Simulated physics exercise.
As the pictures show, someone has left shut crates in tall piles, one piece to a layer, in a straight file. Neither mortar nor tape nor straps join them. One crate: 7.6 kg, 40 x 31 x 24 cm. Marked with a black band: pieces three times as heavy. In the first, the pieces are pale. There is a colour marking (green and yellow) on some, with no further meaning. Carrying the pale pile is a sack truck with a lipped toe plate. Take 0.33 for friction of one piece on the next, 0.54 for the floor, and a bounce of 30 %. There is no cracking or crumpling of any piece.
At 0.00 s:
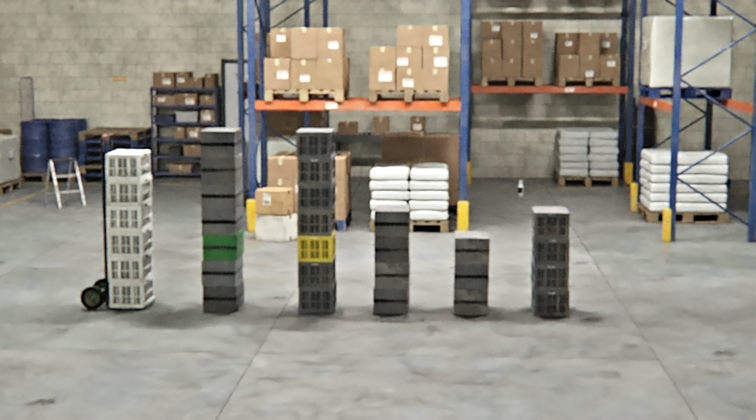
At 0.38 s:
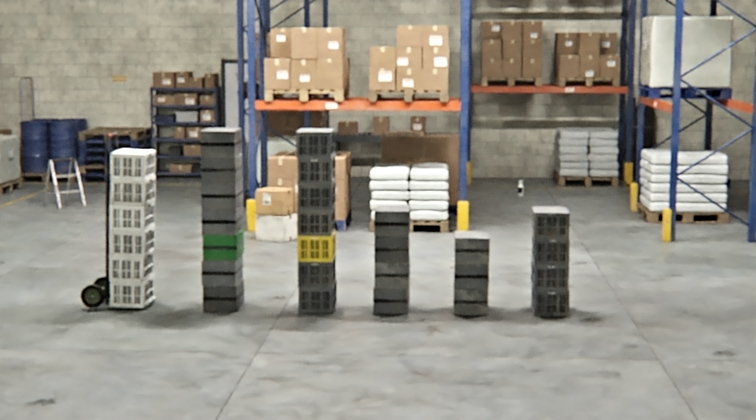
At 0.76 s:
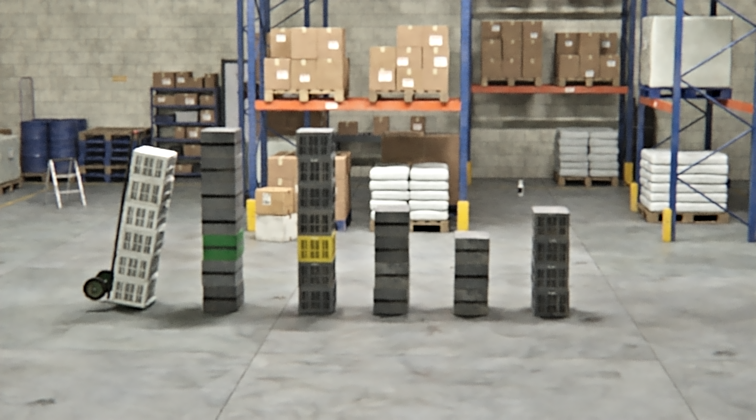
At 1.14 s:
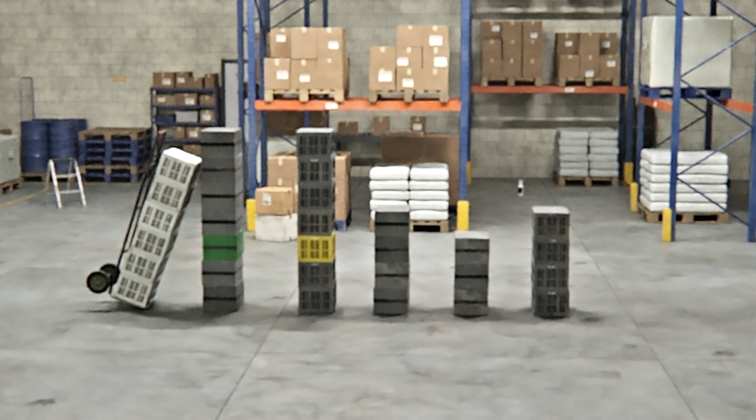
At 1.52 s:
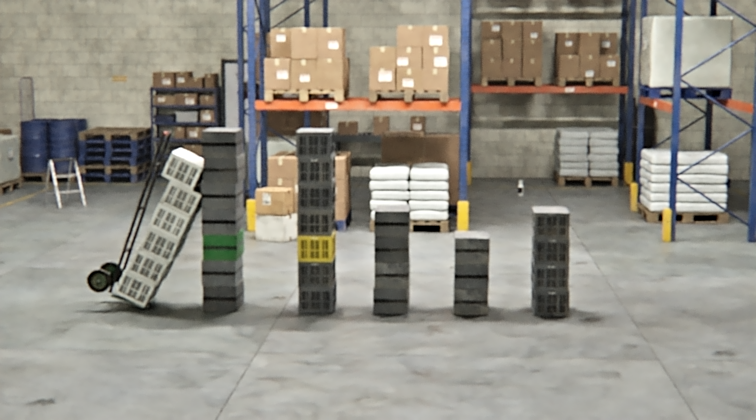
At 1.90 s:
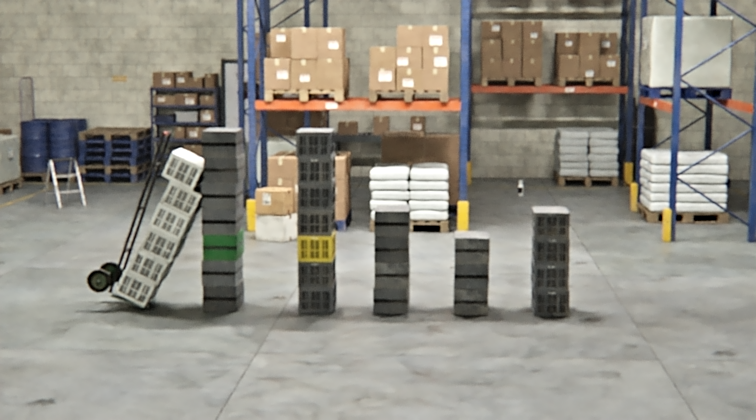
Warehouse floor with a row of crate stacks, the pale stack at left tilting rightward with its hand truck, then staying slanted.
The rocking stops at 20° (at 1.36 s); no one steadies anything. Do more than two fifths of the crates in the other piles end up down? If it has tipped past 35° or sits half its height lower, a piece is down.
No.
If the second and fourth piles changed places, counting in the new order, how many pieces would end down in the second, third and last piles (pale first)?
Count of fallen pieces - second: 0; third: 0; last: 0.
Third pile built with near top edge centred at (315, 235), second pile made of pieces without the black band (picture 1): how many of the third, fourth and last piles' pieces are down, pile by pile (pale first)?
Down by pile: Third 0, fourth 1, last 0.
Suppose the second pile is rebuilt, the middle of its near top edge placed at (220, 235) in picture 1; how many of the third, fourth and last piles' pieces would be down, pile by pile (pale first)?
Down by pile: Third 0, fourth 0, last 0.
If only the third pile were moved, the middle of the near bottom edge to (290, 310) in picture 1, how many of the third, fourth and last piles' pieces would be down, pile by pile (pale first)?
You'd end with the third pile at 0, the fourth at 0 and the last at 0 down.
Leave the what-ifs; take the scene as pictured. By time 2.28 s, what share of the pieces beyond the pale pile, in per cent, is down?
0 per cent at that moment.
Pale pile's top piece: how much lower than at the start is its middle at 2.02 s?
I'd put it at close to 0 cm below where it started.
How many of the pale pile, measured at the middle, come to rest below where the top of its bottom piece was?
1 pieces, pale ones.
After 2.02 s, 0 of the pale pile down; none of the 25 other crates down, 1 disturbed.
At rest (2.4 s), 0 of the pale pile down; none of the 25 other crates down, 1 disturbed; green crate unmoved; yellow crate unmoved. That is 0 per cent. As the last picture would show them, middles, green crate near (224, 244), yellow crate near (317, 245).
